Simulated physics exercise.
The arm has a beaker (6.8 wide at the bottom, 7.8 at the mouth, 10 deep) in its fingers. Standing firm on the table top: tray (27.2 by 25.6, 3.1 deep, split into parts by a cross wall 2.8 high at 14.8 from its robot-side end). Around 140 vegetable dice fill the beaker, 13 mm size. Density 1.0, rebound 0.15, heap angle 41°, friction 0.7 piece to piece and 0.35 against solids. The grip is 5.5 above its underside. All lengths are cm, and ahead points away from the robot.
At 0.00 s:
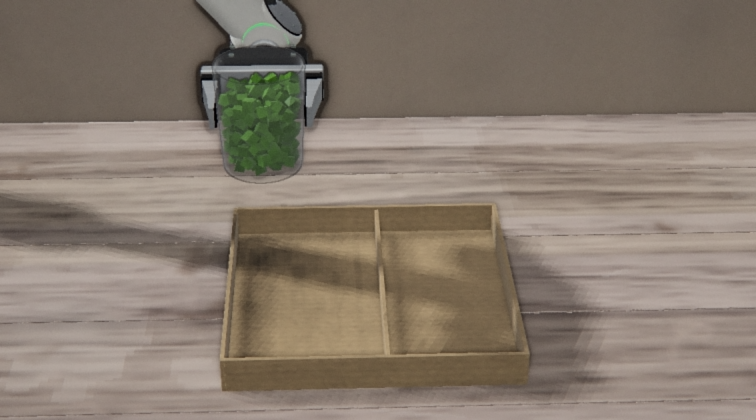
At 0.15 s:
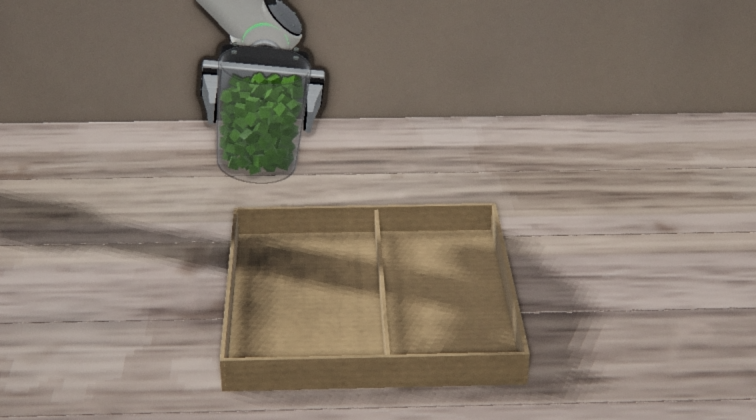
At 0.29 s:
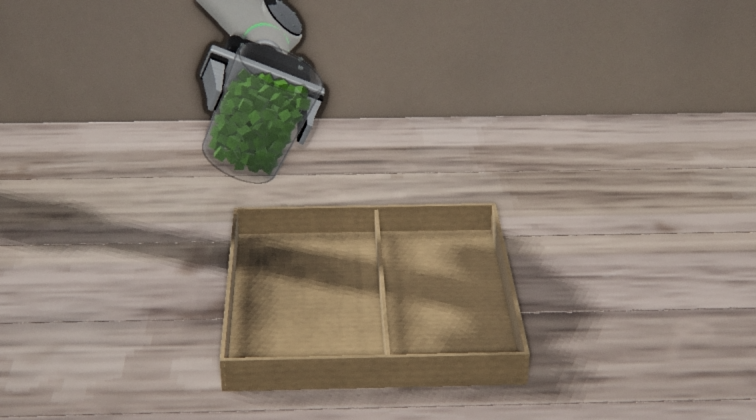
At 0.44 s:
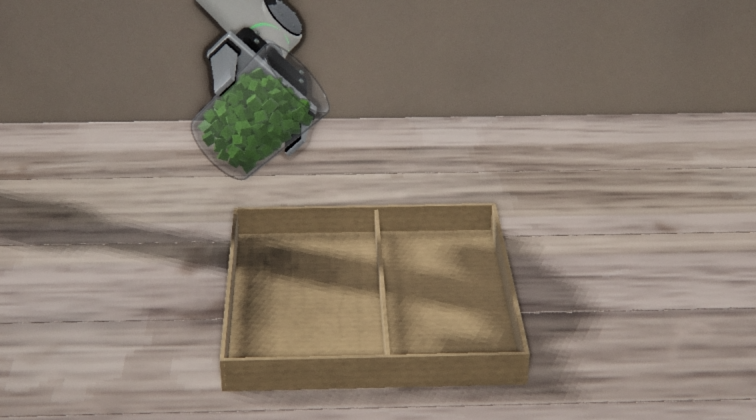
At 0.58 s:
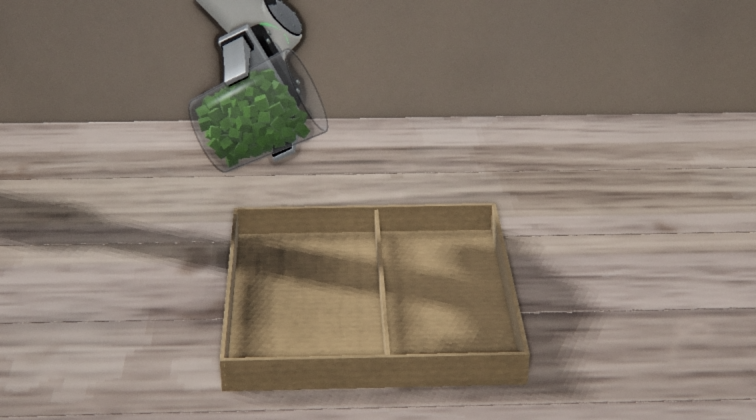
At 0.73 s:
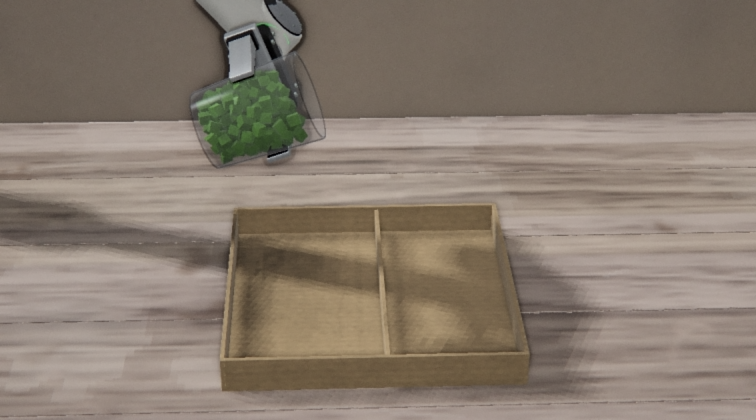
A pale robotic arm reaches in at the upper left over a weathered, whitish wooden tabletop with a brown wall behind, seen from a fixed, raised viewpoint. Its dark and grey gripper holds a clear beaker of green vegetable dice above a tan, open tray split into two compartments. The gripper steadily tilts the upright beaker onto its side, the dice shifting within it, while the tray stays still.
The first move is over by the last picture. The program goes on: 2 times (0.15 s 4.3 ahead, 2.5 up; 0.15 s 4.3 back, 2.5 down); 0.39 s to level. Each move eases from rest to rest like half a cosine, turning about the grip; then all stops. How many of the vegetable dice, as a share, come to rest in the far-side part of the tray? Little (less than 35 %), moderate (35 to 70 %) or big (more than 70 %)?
A little share, less than 35 %, ends in the far-side part of the tray.
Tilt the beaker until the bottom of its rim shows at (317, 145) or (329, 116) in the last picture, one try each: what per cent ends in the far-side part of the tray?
Some 55 and 10 per cent.
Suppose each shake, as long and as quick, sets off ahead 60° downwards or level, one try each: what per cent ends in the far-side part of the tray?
Some 0 and 15 per cent.
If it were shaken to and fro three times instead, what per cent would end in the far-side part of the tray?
In that case some 25 per cent.
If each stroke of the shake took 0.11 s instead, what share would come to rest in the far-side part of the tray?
Then about 55 per cent.
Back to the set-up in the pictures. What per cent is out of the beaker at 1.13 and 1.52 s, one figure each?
In turn: 20, 40.
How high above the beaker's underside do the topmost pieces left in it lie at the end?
About 8.0 cm.
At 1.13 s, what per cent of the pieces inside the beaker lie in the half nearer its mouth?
Roughly 45 per cent.
By 1.13 s, tilted 70° forward, highest piece 25 above the table; 110 in the beaker, 15 in the far-side part, 10 in the robot-side part, 5 in flight or on a rim.
By 1.52 s, tilted 36° forward, highest piece 24 above the table; 83 in the beaker, 31 in the far-side part, 26 in the robot-side part.
By 1.92 s, level, highest piece 25 above the table; 83 in the beaker, 31 in the far-side part, 26 in the robot-side part.
By 2.97 s, level, highest piece 25 above the table; 83 in the beaker, 31 in the far-side part, 26 in the robot-side part.
Final count, 83 in the beaker, 31 in the far-side part, 26 in the robot-side part. That is 22 % in the far-side part of the tray.
